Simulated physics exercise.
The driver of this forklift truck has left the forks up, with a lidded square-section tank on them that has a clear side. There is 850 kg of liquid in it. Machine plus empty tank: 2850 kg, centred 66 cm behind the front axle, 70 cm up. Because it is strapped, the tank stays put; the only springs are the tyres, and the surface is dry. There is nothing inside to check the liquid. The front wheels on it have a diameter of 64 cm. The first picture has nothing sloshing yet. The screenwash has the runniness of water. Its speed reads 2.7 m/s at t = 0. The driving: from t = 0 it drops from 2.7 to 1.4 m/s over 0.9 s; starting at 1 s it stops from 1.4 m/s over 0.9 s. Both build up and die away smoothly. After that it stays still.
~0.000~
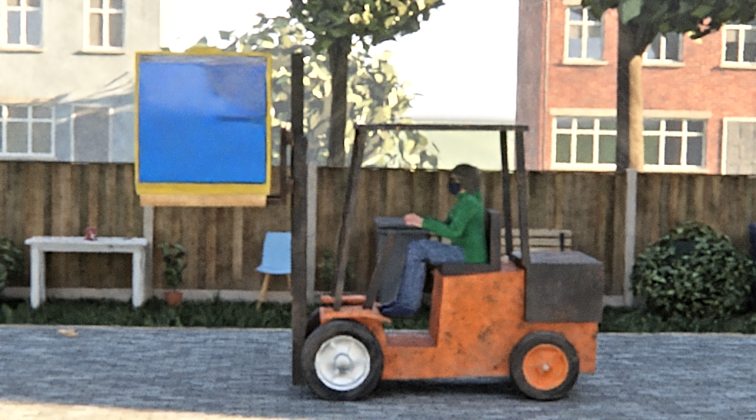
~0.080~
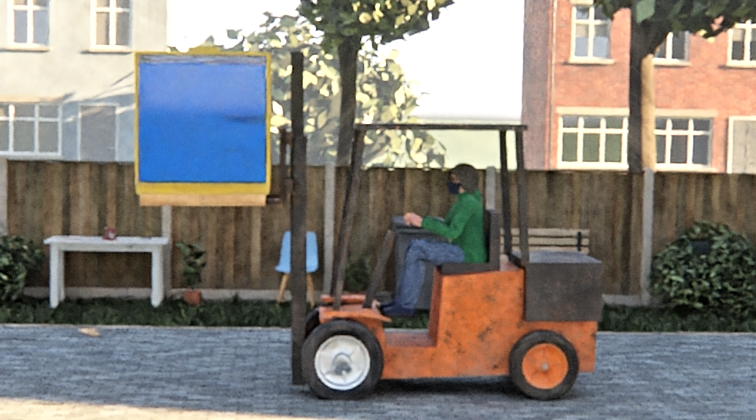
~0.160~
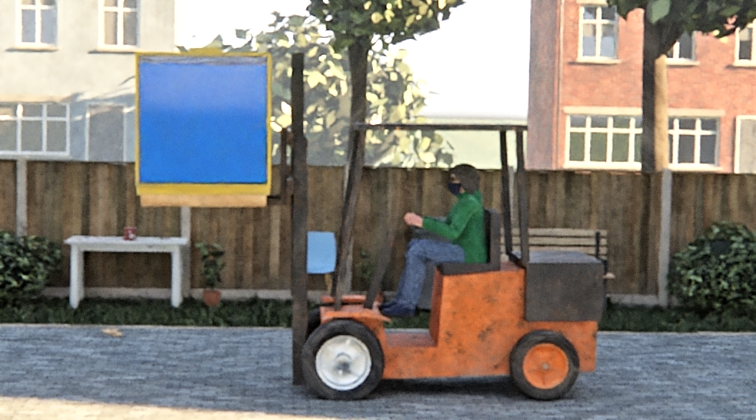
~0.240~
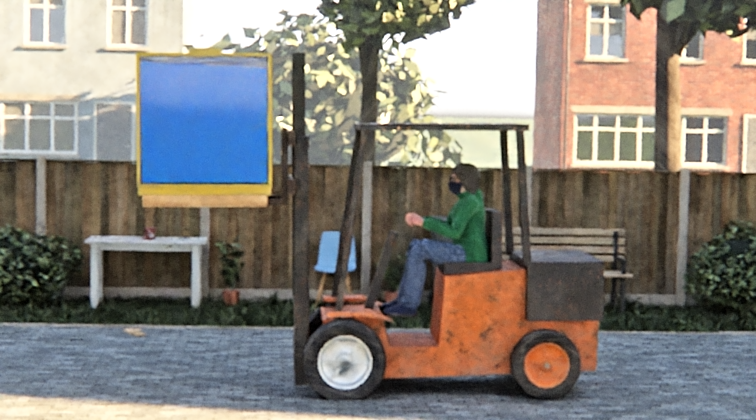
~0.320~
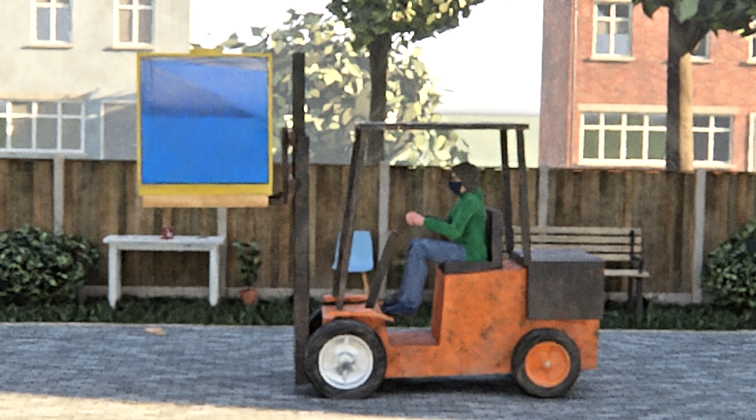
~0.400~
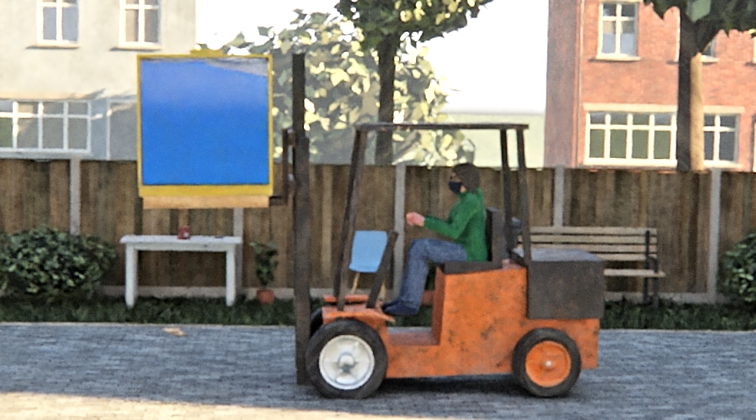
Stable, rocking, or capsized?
The result will be a brief lift and a safe landing.
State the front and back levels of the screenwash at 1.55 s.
Front 92 cm, back 80 cm.
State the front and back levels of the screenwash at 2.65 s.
Some 92 cm in front and some 80 cm behind.
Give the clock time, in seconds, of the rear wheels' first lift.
That comes at roughly 0.60 s.
Then, 0.60 s in, the lean is 1° nose down, the rear 2 cm in the air; the liquid stands 89 cm on the front, 78 cm on the back.
Then, 1.55 s in, the lean is 2° nose down, the rear 5 cm in the air; the liquid stands 91 cm on the front, 80 cm on the back.
Then, 2.10 s in, the lean is 6° nose down, the rear 14 cm in the air; the liquid stands 91 cm on the front, 83 cm on the back.
Then, 2.65 s in, the lean is 1° nose down, the rear 4 cm in the air; the liquid stands 92 cm on the front, 80 cm on the back.
Then, 4.89 s in, all wheels are down again; the highest lift was 14 cm and the largest lean 6°.
